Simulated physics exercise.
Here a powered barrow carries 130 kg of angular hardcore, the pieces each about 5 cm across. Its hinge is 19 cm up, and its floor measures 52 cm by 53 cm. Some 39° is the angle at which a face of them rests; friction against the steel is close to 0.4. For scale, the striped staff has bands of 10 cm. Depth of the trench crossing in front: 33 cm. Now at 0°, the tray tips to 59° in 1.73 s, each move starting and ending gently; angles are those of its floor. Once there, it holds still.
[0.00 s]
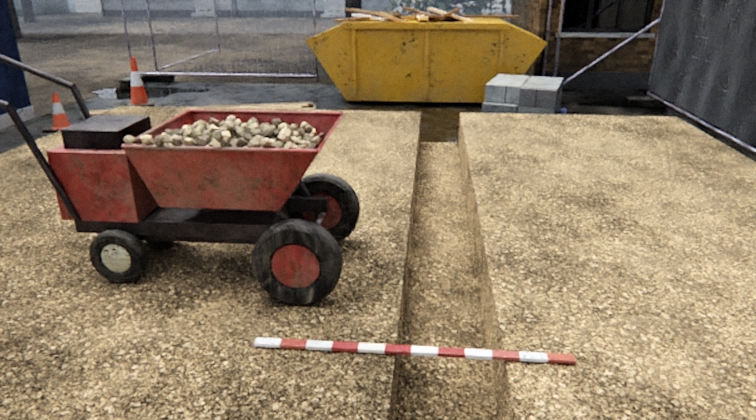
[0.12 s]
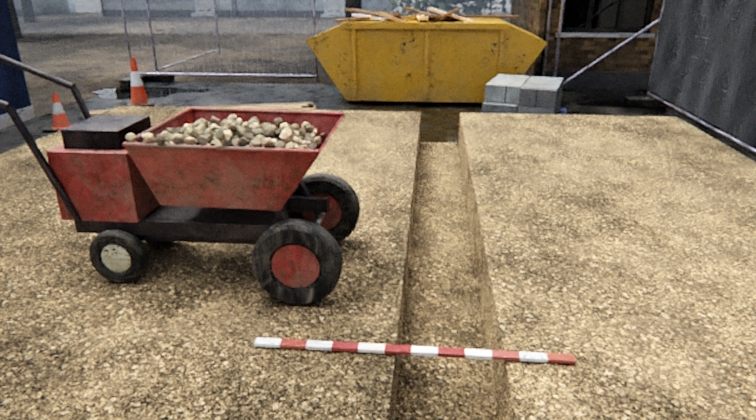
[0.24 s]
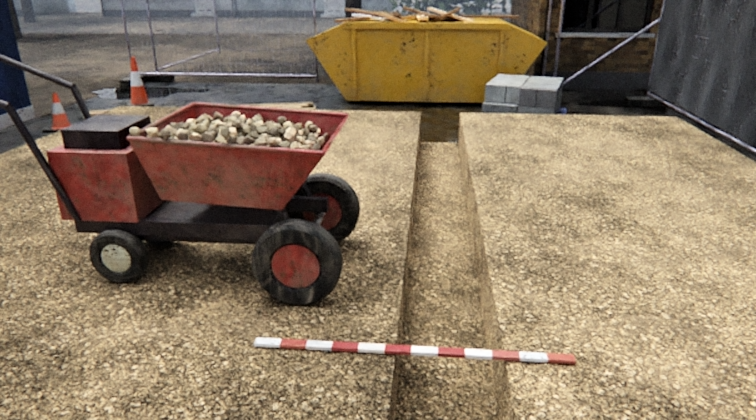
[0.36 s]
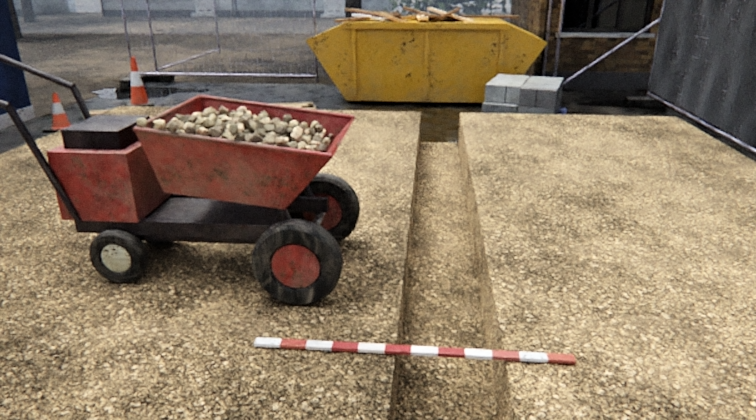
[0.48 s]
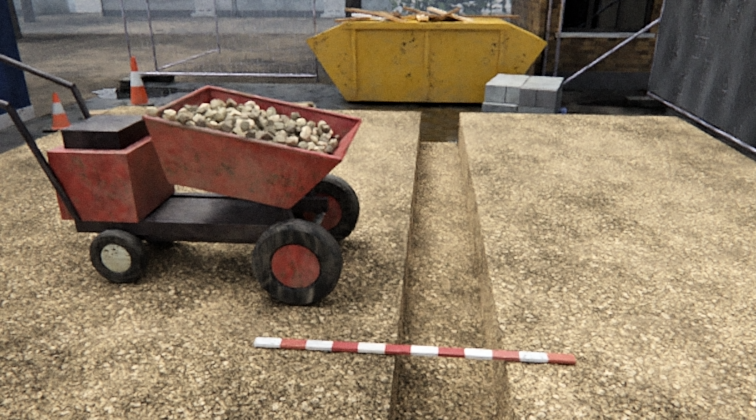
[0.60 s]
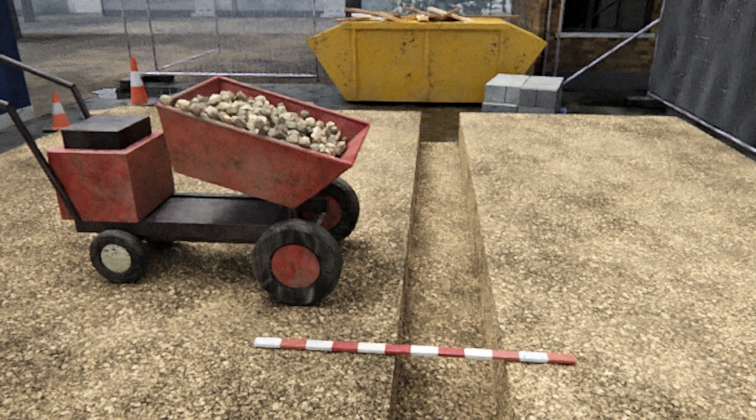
A red powered barrow slowly tilts its stone-filled tray towards the trench on the right.
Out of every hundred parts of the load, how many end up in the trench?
Close to 28 in a hundred.
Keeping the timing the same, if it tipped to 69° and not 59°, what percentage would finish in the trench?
Around 70 per cent would finish in the trench.
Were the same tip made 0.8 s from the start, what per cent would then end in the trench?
In that case some 35 per cent.
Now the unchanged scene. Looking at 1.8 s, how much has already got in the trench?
About 5%.
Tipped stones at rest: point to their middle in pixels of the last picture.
Somewhere near pixel (454, 334).
After 1.3 s the floor is at 50°; 100 % in the tray; the foremost stones are at (402, 192).
After 1.8 s the floor is at 59°; 92 % in the tray, 7 % in the trench; the foremost stones are at (480, 332).
After 2.2 s the floor is at 59°; 83 % in the tray, 17 % in the trench; the foremost stones are at (481, 328).
After 4.1 s the floor is at 59°; 72 % in the tray, 28 % in the trench; the foremost stones are at (487, 310).
